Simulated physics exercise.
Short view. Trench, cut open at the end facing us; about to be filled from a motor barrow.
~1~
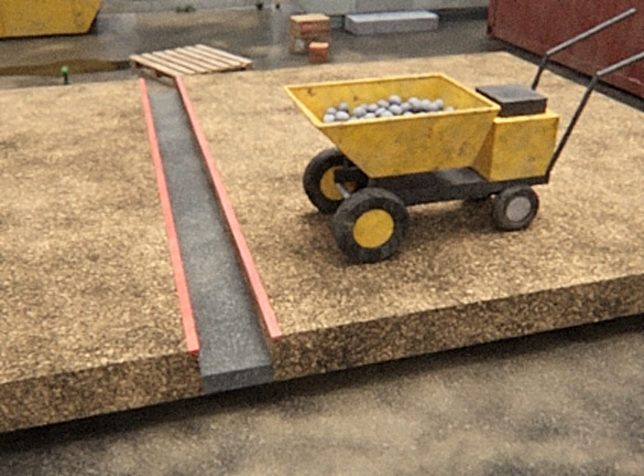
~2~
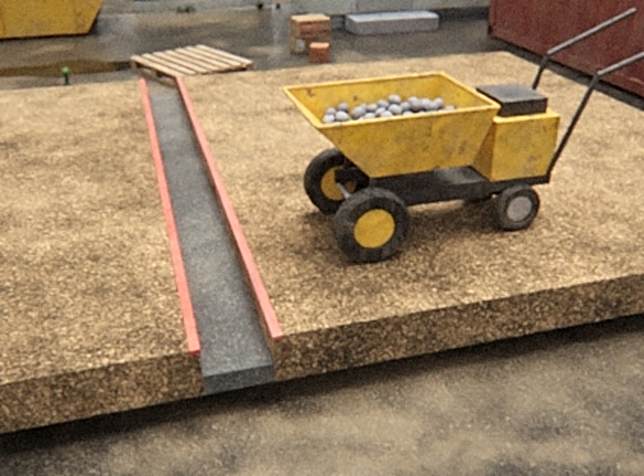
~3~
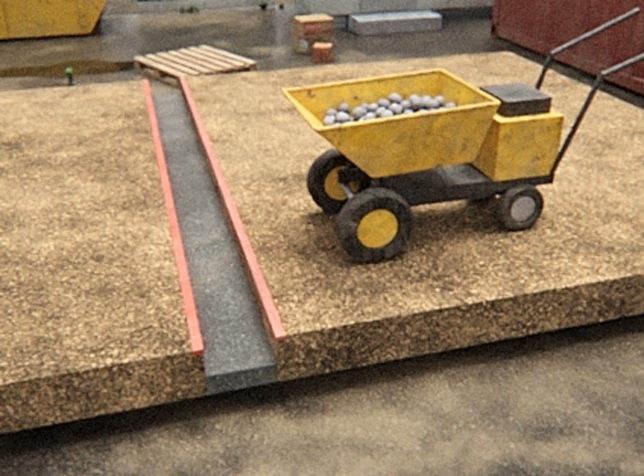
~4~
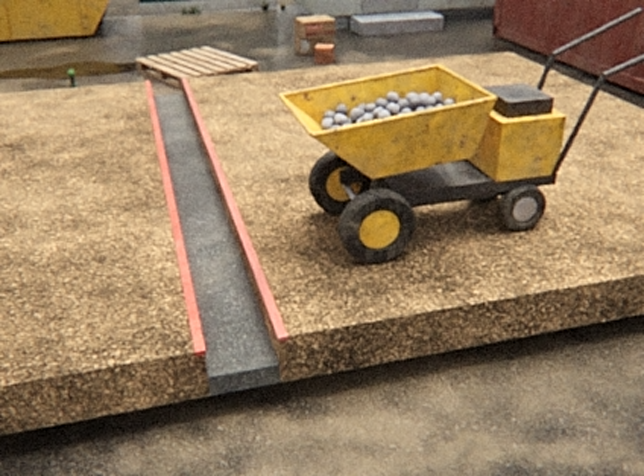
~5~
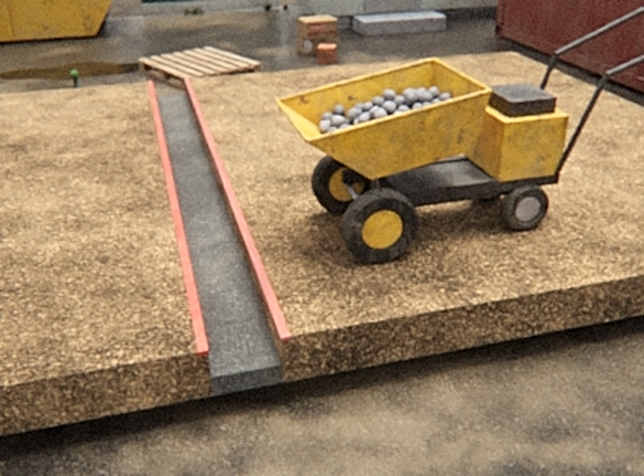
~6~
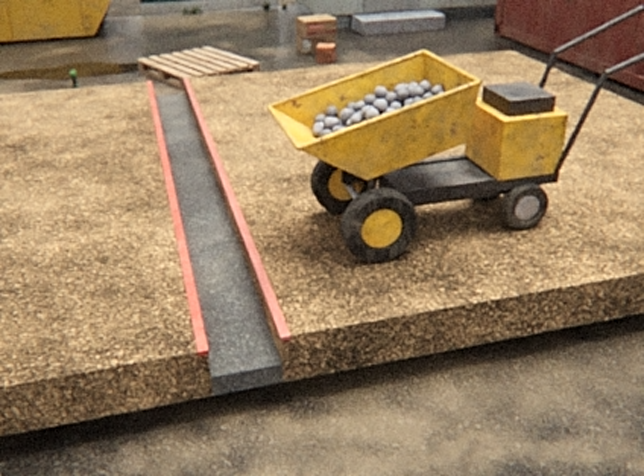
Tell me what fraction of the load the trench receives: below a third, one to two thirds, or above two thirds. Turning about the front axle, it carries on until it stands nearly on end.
The trench receives above two thirds.
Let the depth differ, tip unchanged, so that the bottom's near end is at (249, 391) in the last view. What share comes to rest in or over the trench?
It works out to some 100 percent.
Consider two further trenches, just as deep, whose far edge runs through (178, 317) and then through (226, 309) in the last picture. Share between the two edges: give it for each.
The first case gives around 90 percent, and the second around 50 percent.
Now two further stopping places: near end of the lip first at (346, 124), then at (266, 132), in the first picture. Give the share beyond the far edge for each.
0 % and 50 %, in that order.
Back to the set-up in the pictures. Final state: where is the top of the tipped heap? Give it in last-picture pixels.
I'd mark the summit at roughly pixel (219, 242).
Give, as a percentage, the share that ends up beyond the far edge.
It works out to close to 0 per cent.
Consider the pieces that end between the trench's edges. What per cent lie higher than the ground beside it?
Near 20 %.
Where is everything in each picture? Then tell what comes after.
Lip of the skip (318, 127), level; top of the load (396, 121), round cobbles; first edge of the trench (263, 301); far edge (186, 313), the trench over half as wide as the skip, and about half as deep as wide, in the first picture.
Lip of the skip (317, 128), level; top of the load (408, 118), in the second picture.
Lip of the skip (316, 130), tipped barely; top of the load (408, 117), in the third picture.
Lip of the skip (312, 135), tipped a little; top of the load (421, 114), in the fourth picture.
Lip of the skip (307, 141), tipped a little; top of the load (418, 110), in the fifth picture.
Lip of the skip (298, 148), tipped a little; top of the load (411, 105); first edge of the trench (272, 301); far edge (196, 314), in the sixth picture.
Just after the last frame, skip tipped steeply; every one in the skip.
A moment on, skip tipped right over; roughly two thirds in the skip; roughly a third in or heaped over the trench.
Further on, skip tipped right over; about a tenth in the skip; the larger part in or heaped over the trench; just a few beyond it.
When it is over, skip tipped right over; about a tenth in the skip; the larger part in or heaped over the trench; just a few beyond it.
